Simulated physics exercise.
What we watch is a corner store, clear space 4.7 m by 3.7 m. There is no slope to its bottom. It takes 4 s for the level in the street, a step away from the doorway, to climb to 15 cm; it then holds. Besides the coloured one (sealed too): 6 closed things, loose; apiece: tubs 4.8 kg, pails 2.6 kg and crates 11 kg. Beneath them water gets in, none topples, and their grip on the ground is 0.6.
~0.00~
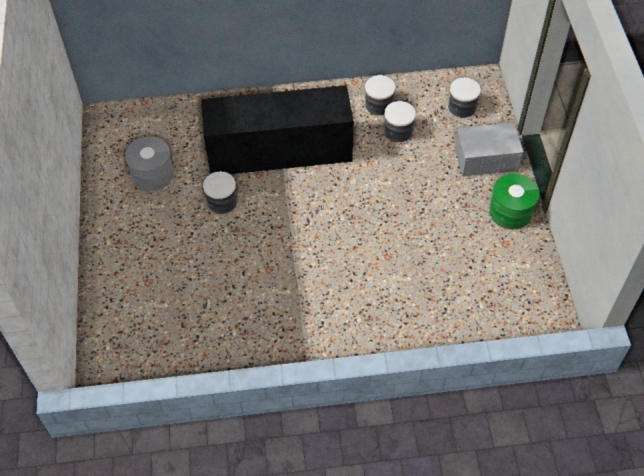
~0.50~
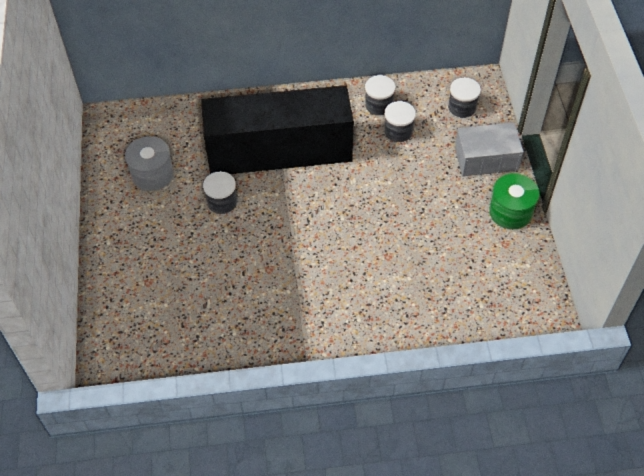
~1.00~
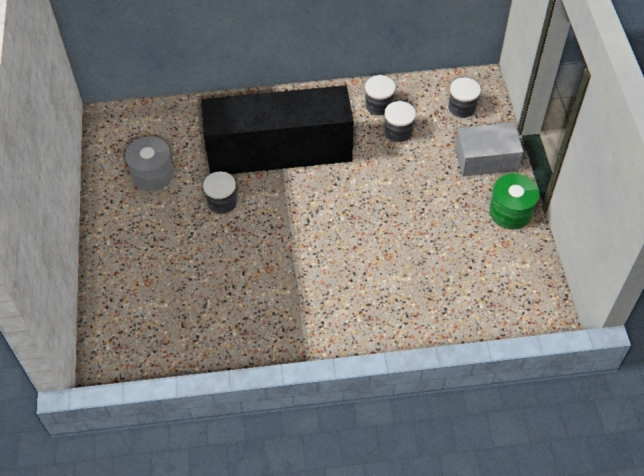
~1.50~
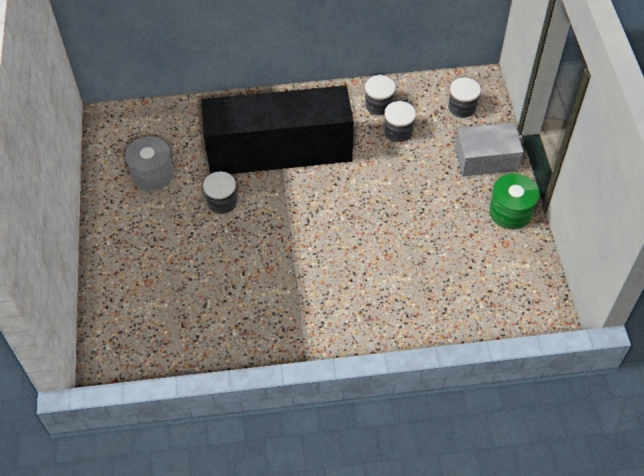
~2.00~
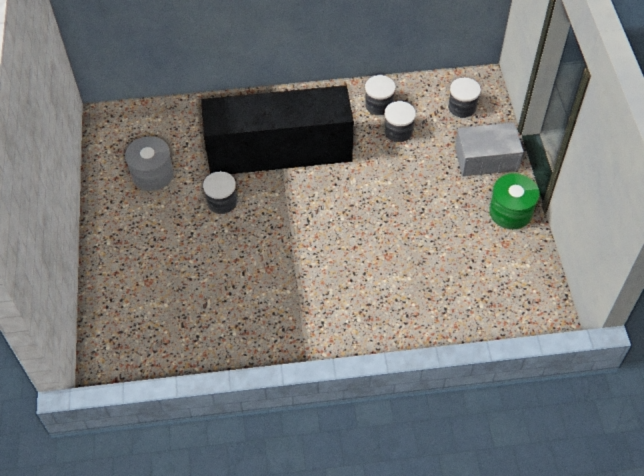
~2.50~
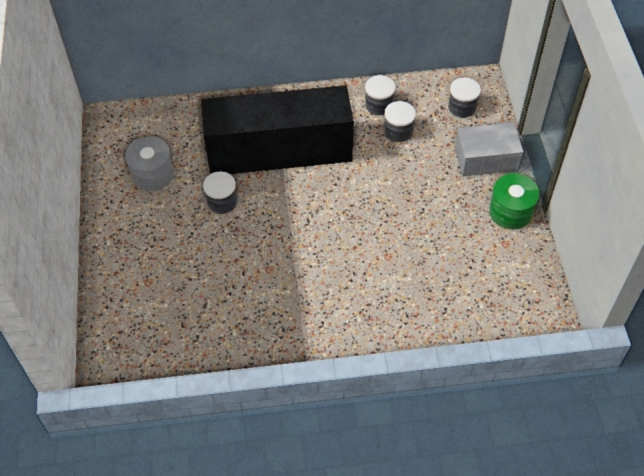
A long black box stands against the blue-grey back wall of a small walled room with a speckled floor, seen from high above. Left of it sits a grey tub, with a white-topped pail near its front corner, while three more such pails, a pale grey block and a green tub stand to the right. Outside, bluish water covers the dark paving, while everything inside and the camera stay still.
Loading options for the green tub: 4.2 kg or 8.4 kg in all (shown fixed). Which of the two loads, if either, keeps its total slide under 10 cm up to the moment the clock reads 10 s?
I think both options fail.
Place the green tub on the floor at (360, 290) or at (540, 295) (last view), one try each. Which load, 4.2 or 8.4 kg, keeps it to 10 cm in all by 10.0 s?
Well, first only the heavy mass succeeds, and next the light mass is sufficient.
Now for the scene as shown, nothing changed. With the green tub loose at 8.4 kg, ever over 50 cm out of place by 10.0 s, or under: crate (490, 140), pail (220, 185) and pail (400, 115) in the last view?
Reading the three in turn gives surpassed, surpassed and surpassed.
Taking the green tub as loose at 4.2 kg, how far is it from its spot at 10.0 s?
I'd put it at roughly 60 cm.
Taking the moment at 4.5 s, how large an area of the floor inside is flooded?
I'd estimate close to 3.5 m2.
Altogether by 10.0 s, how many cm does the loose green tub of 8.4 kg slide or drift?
Roughly 20 centimetres altogether.
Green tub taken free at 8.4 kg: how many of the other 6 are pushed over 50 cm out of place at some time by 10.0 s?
My count gives 5.
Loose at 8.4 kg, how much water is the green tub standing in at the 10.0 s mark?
Around 3 cm.
After 3.5 s the green tub would be 9 cm from its start with 4.2 kg and 0 cm from its start with 8.4 kg; 3 cm of water round it then.
After 4.5 s the green tub would be 45 cm from its start with 4.2 kg and 17 cm from its start with 8.4 kg; 3 cm of water round it then.
After 7.0 s the green tub would be 67 cm from its start with 4.2 kg and 23 cm from its start with 8.4 kg; 3 cm of water round it then.
After 10.0 s the green tub would be 67 cm from its start with 4.2 kg and 23 cm from its start with 8.4 kg; 3 cm of water round it then.
